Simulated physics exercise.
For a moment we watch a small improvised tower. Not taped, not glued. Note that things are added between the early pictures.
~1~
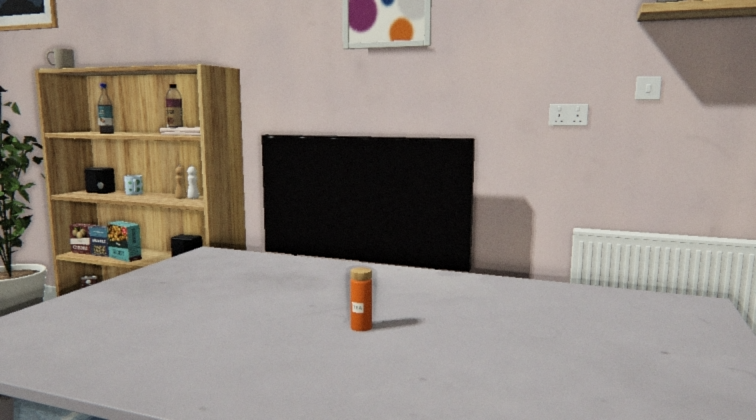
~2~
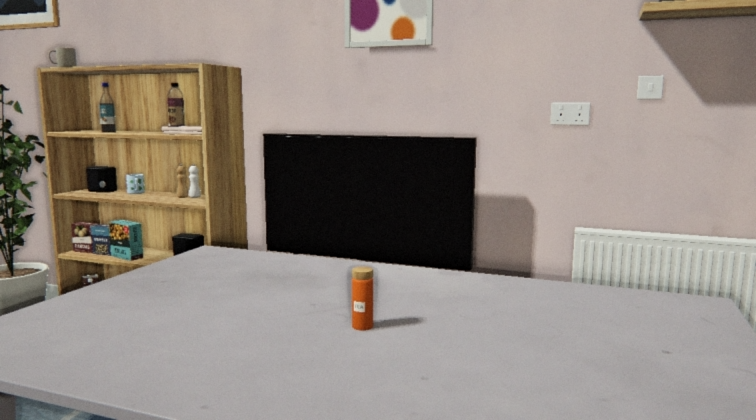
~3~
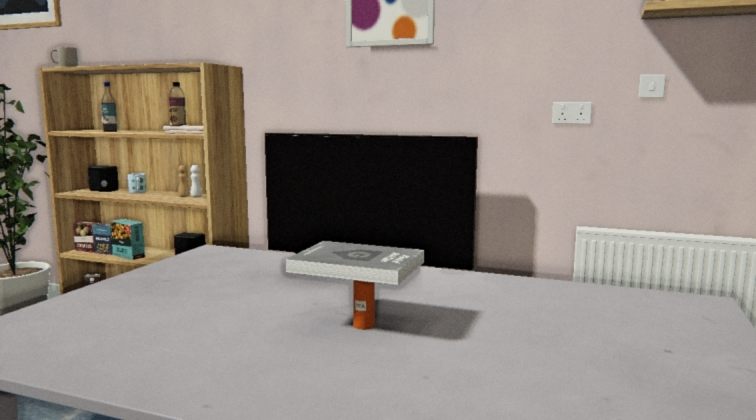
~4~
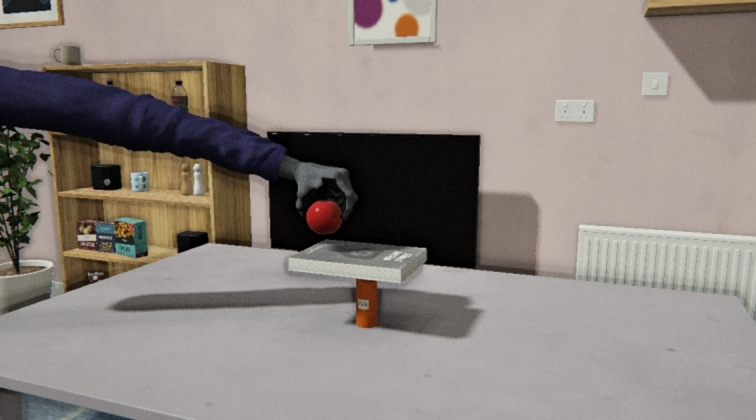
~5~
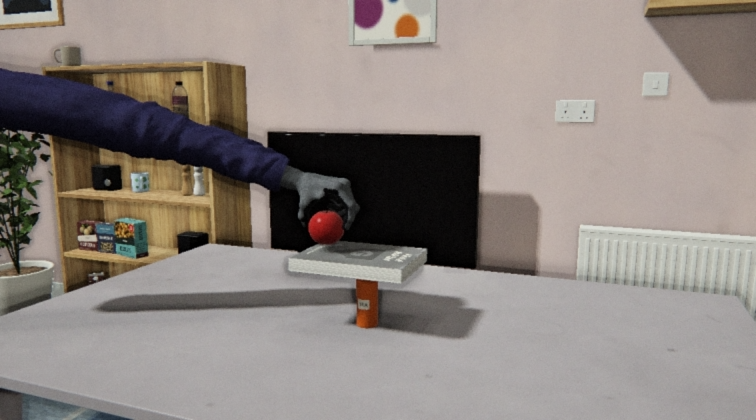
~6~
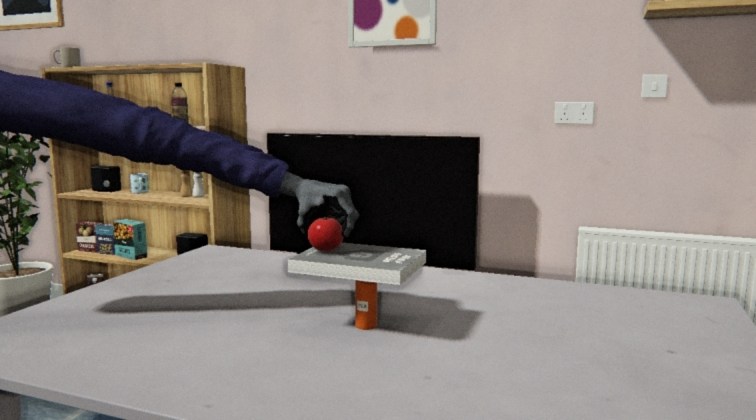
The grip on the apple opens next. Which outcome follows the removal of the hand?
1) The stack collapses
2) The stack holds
The answer is 1.
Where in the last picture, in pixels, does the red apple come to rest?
Look near (282, 299) in the final picture.
Then, 0.50 s past the last view, red apple now fallen; grey book rocked 61° from its first pose.
Then, 0.60 s past the last view, grey book now fallen; orange shaker rocked 15° from its first pose.
Then, 0.80 s past the last view, orange shaker on its side.
Finally, fallen, orange shaker, grey book and red apple. Final places as the last picture's camera would see them, red apple near (283, 299). The stack gives way.
